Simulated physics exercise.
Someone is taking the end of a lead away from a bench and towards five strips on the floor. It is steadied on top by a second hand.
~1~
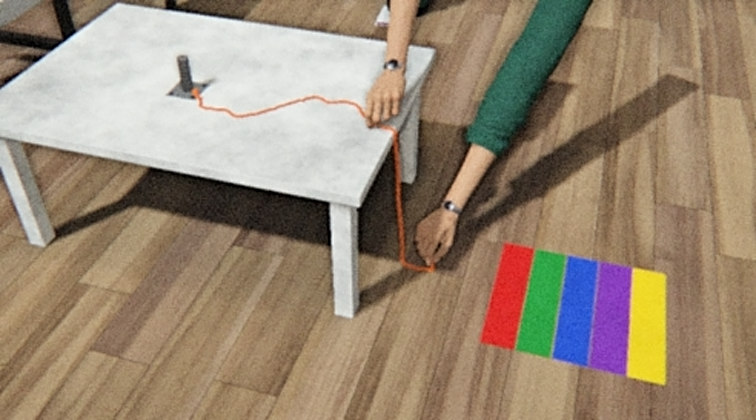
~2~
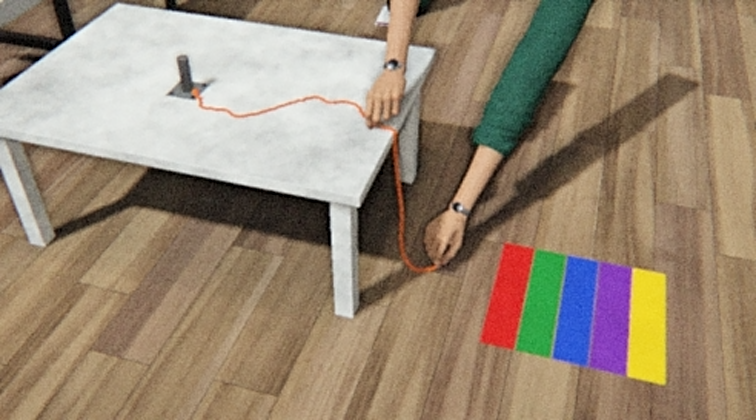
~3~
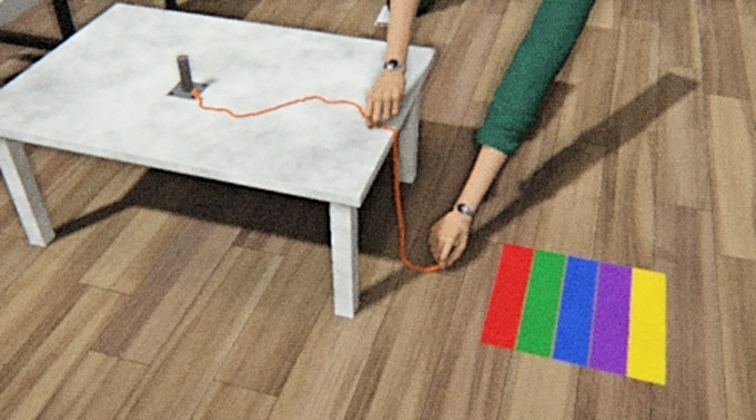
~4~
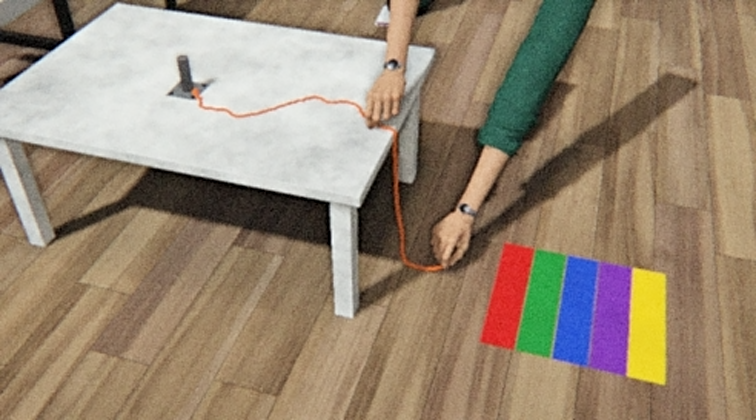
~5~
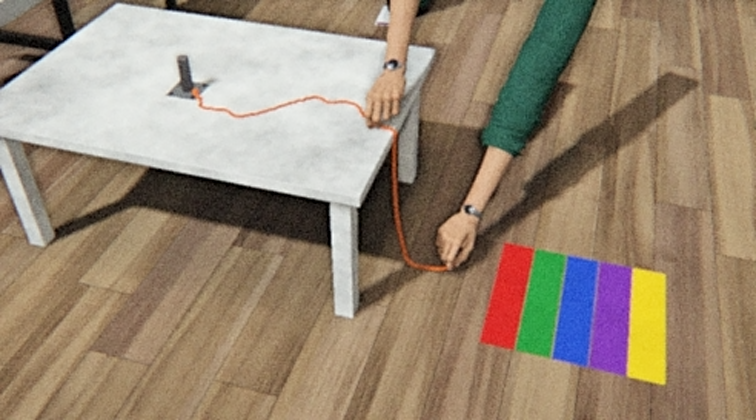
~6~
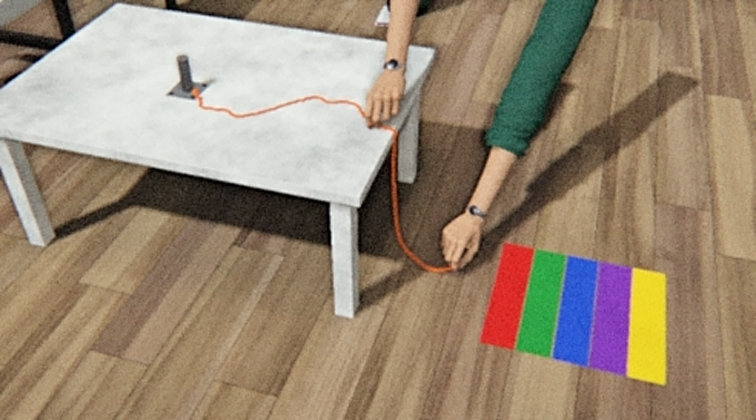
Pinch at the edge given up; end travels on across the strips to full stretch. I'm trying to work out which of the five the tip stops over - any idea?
I would say the purple one.
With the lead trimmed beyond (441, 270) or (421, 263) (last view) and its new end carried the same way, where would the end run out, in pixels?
Estimated pixels: (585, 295) then (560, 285).
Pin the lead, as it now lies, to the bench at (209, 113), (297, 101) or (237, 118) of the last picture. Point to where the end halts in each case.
(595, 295), (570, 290), (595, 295).
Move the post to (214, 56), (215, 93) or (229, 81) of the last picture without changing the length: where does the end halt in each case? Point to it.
It works out at around (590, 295), (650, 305) and (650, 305) for the three tries.
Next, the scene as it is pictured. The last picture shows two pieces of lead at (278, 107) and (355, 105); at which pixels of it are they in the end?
At (307, 111), then (394, 128).
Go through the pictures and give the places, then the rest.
In the first picture, end (432, 261); red (501, 326); green (536, 334); blue (573, 342); purple (609, 350); yellow (647, 358).
In the second picture, end (441, 263); lead through (203, 107) (270, 110) (338, 102) (385, 128) (399, 189) (402, 247).
In the third picture, end (446, 264).
In the fourth picture, end (448, 264); lead through (203, 107) (270, 110) (338, 102) (385, 128) (396, 188) (402, 247).
In the fifth picture, end (453, 265).
In the sixth picture, end (458, 266); lead through (203, 107) (270, 110) (338, 102) (385, 128) (394, 188) (405, 249).
A little later, end near (541, 284); over green.
Next, end near (588, 293); over blue.
When it is tight, end near (616, 299); over purple. It halts on the purple strip.
